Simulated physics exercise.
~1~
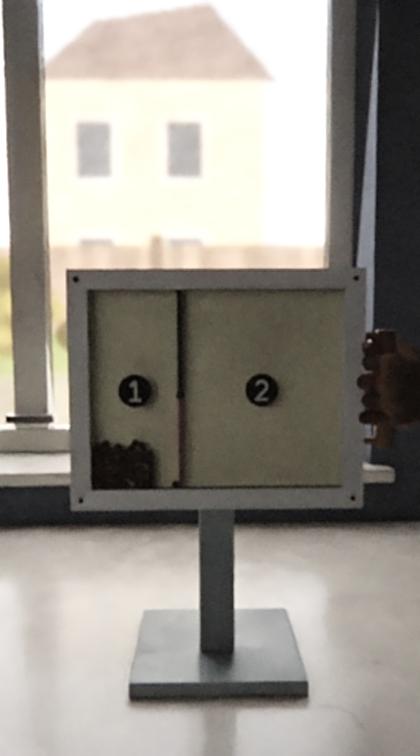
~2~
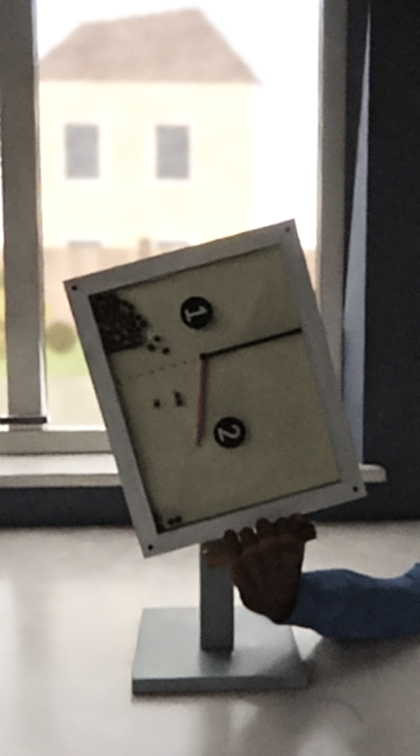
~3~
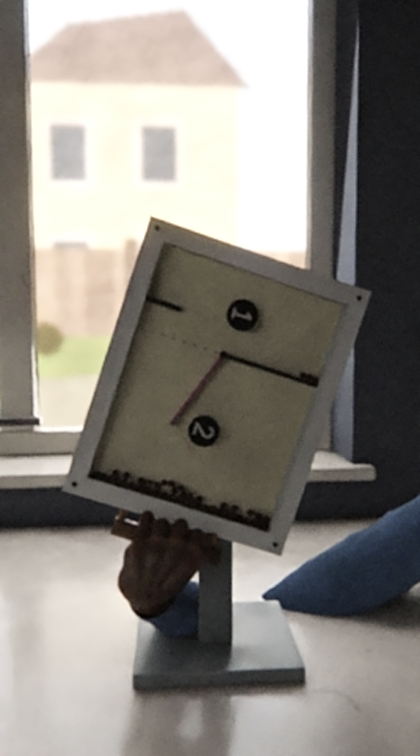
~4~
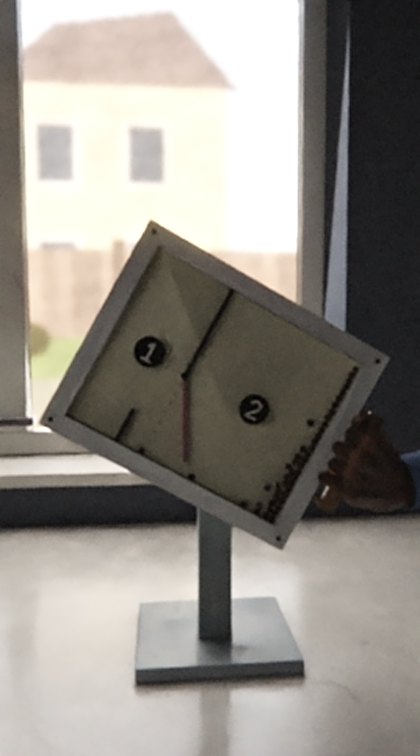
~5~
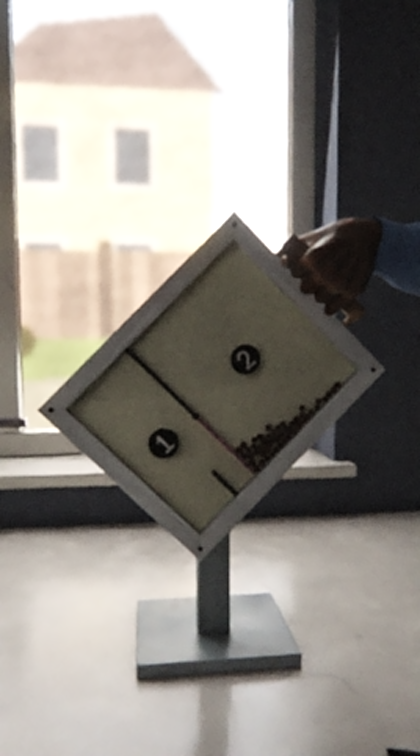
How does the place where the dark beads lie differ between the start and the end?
At the start the beads are heaped in the lower left corner of side one, while at the end they lie in side two, along the low right-hand wall and up against the divider with its closed pink flap.
